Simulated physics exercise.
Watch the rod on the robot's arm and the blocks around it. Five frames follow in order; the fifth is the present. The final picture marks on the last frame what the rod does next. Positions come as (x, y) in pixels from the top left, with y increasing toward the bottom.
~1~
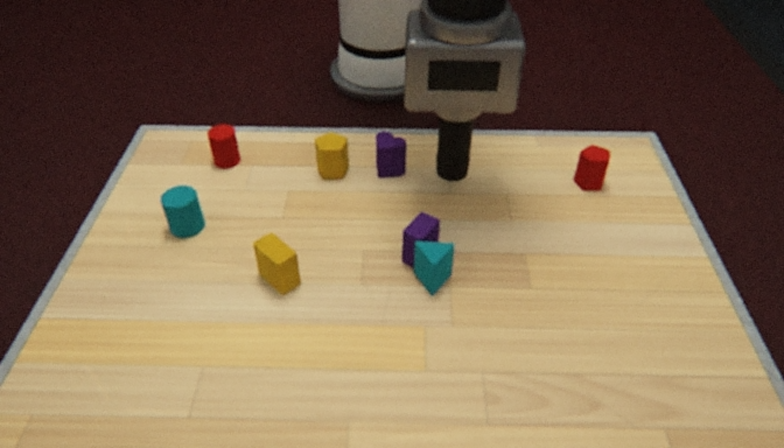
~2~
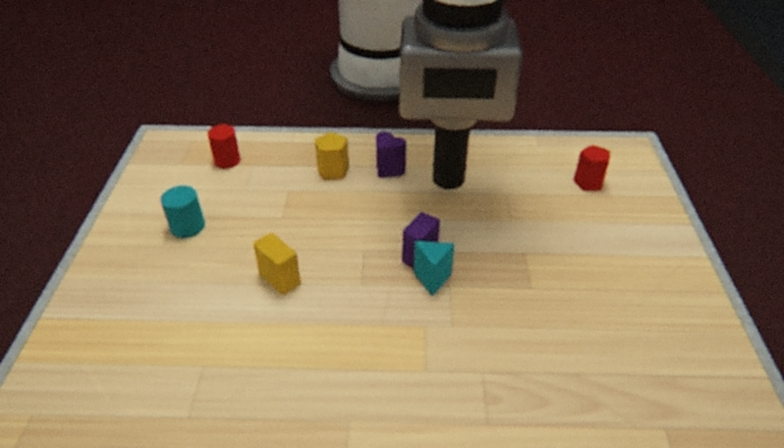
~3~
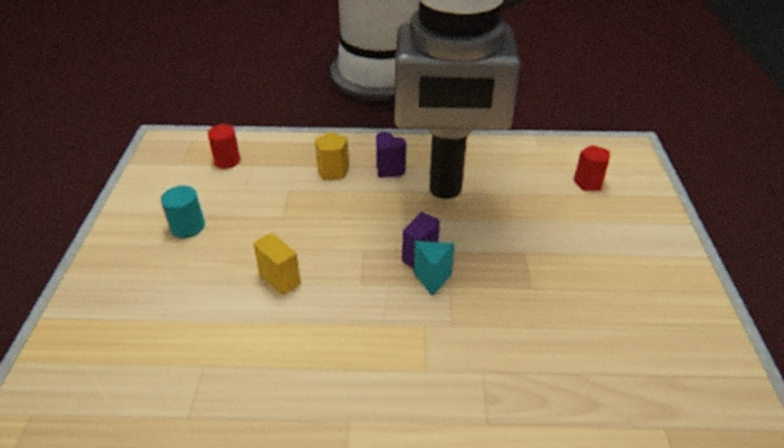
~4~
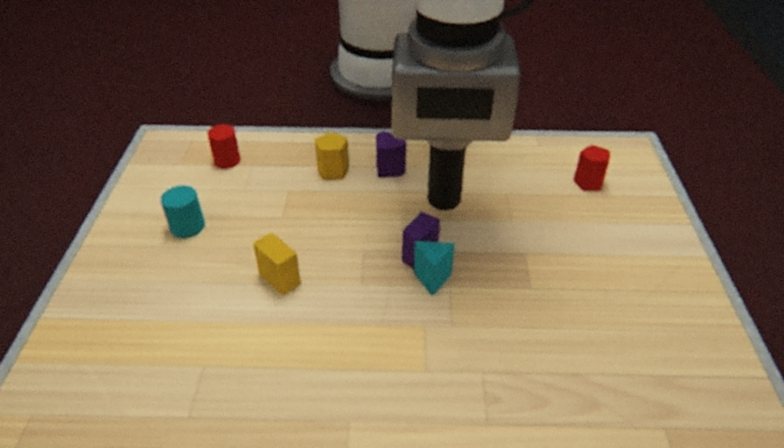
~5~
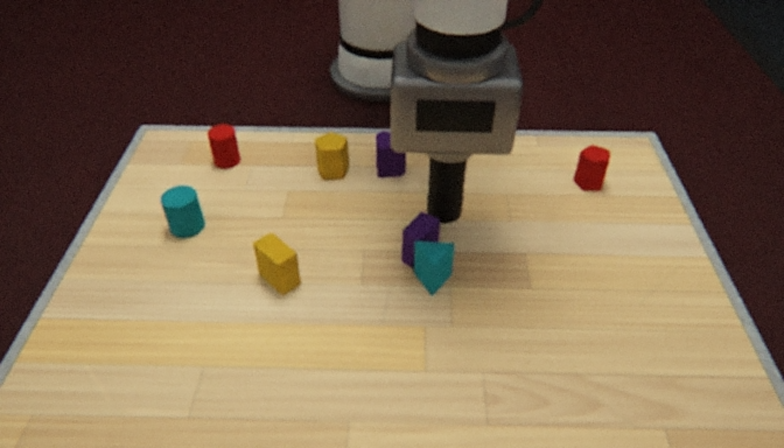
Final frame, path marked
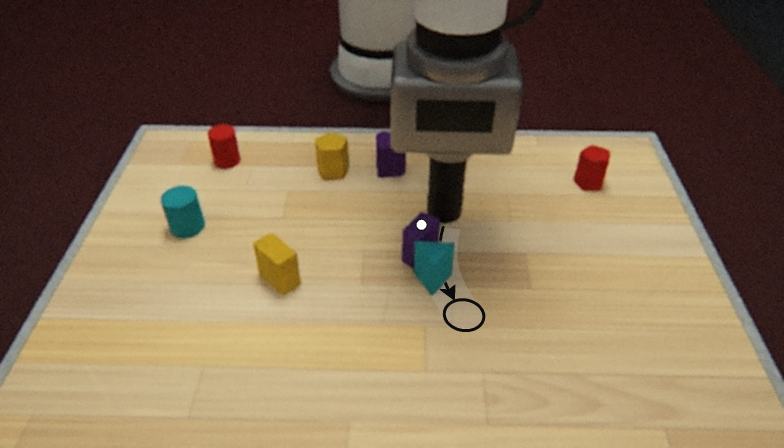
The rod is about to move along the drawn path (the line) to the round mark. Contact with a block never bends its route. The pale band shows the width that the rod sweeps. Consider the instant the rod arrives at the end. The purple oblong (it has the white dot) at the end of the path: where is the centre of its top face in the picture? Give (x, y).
Just about (406, 243).
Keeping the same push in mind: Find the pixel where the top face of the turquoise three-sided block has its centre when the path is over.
(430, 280)
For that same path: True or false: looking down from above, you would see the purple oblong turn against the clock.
Verdict: False.
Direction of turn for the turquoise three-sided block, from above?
The block spins clockwise.
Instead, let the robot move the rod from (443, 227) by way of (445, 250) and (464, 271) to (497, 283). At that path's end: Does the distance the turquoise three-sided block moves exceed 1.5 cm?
Short answer: No.
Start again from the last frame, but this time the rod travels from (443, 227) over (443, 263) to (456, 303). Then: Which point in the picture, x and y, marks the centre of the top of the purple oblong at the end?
It should be at about (408, 240).
The line goes from (443, 227) through (439, 254) and (446, 284) to (464, 315); the dot is on the purple oblong.
What follows on the original path. One third of the way, rod at (440, 240); purple oblong at (411, 238), turned 30° clockwise; turquoise three-sided block at (432, 251), turned 25° anticlockwise.
Two thirds of the way, rod at (447, 270); purple oblong at (406, 243), turned 50° clockwise; turquoise three-sided block at (430, 271), turned 35° clockwise.
At the end, rod at (466, 301); purple oblong at (406, 243), turned 50° clockwise; turquoise three-sided block at (430, 280), turned 70° clockwise.
